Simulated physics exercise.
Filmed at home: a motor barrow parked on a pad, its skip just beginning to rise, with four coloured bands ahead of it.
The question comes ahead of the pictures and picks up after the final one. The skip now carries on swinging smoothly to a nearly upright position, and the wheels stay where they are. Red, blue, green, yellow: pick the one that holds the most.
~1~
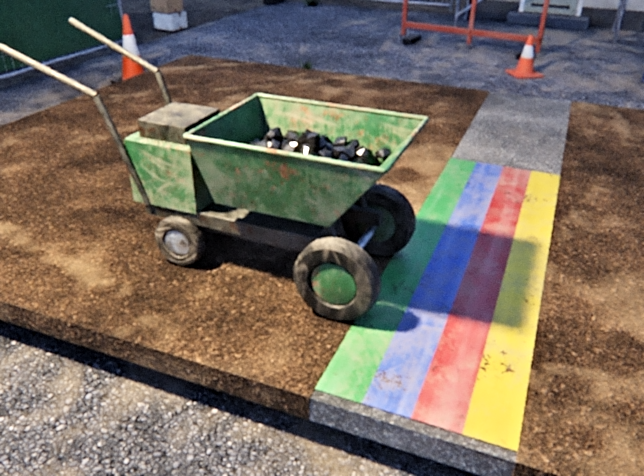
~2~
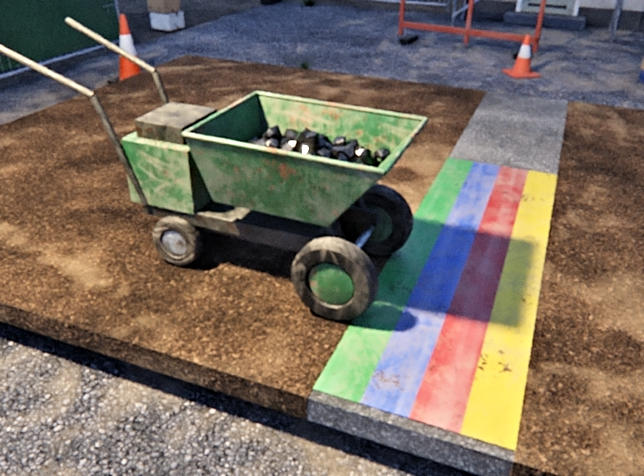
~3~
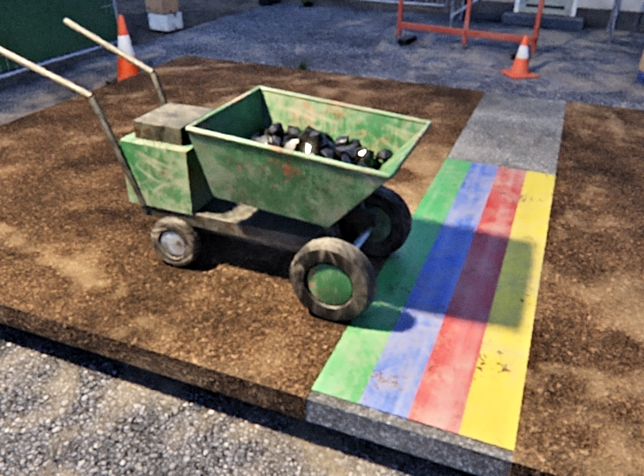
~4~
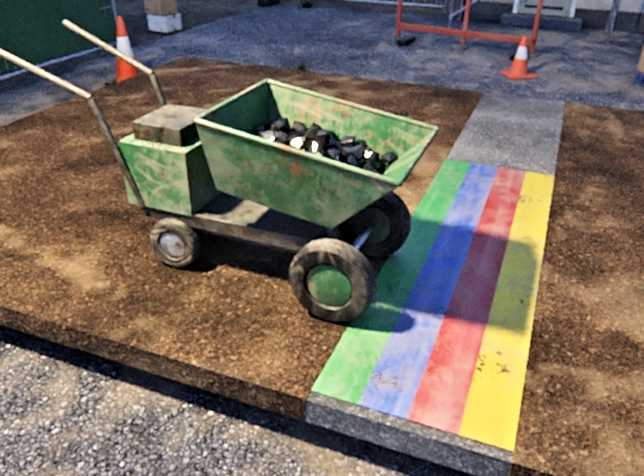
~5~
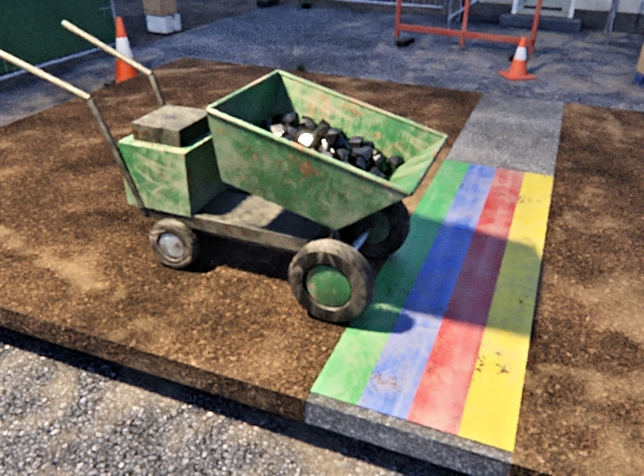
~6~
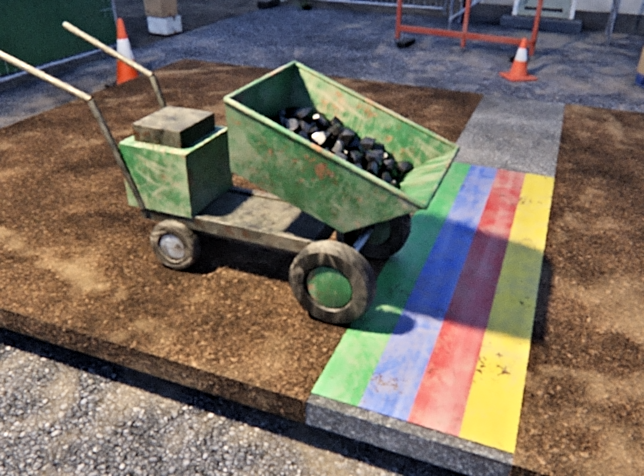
Pick: Yellow.
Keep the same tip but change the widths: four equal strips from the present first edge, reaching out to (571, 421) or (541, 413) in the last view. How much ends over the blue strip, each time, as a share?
First 0 in a hundred, then 0 in a hundred.
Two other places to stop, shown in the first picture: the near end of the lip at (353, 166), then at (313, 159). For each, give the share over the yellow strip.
The share would be near 30 percent, and then near 10 percent.
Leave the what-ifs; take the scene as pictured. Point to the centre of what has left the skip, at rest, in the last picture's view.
I'd say the middle ends up at about (526, 316).
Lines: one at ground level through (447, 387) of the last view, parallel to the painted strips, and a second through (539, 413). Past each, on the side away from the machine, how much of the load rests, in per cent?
About 70 and 20 %.
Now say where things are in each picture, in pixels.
The first frame shows lip of the skip (385, 171), level; top of the load (319, 154), lumps of coal; green strip (360, 354); blue strip (404, 366); red strip (451, 379); yellow strip (500, 393).
The second frame shows lip of the skip (385, 172), level; top of the load (298, 162).
The third frame shows lip of the skip (390, 177), tipped barely; top of the load (294, 146).
The fourth frame shows lip of the skip (399, 184), tipped a little; top of the load (300, 143).
The fifth frame shows lip of the skip (411, 194), tipped a little; top of the load (292, 135).
The sixth frame shows lip of the skip (425, 207), tipped clearly; top of the load (291, 128); green strip (356, 357); blue strip (401, 369); red strip (447, 382); yellow strip (496, 395).
Just after the last frame, skip tipped steeply; every one in the skip.
A moment on, skip tipped right over; almost all in the skip; just a few over the red strip; about a tenth over the yellow strip; just a few off the paint.
Further on, skip tipped right over; roughly a third in the skip; about a tenth over the red strip; roughly a third over the yellow strip; roughly a quarter off the paint.
When it is over, skip tipped right over; roughly a quarter in the skip; not one over the green strip; not one over the blue strip; about a tenth over the red strip; roughly a third over the yellow strip; roughly a third off the paint.
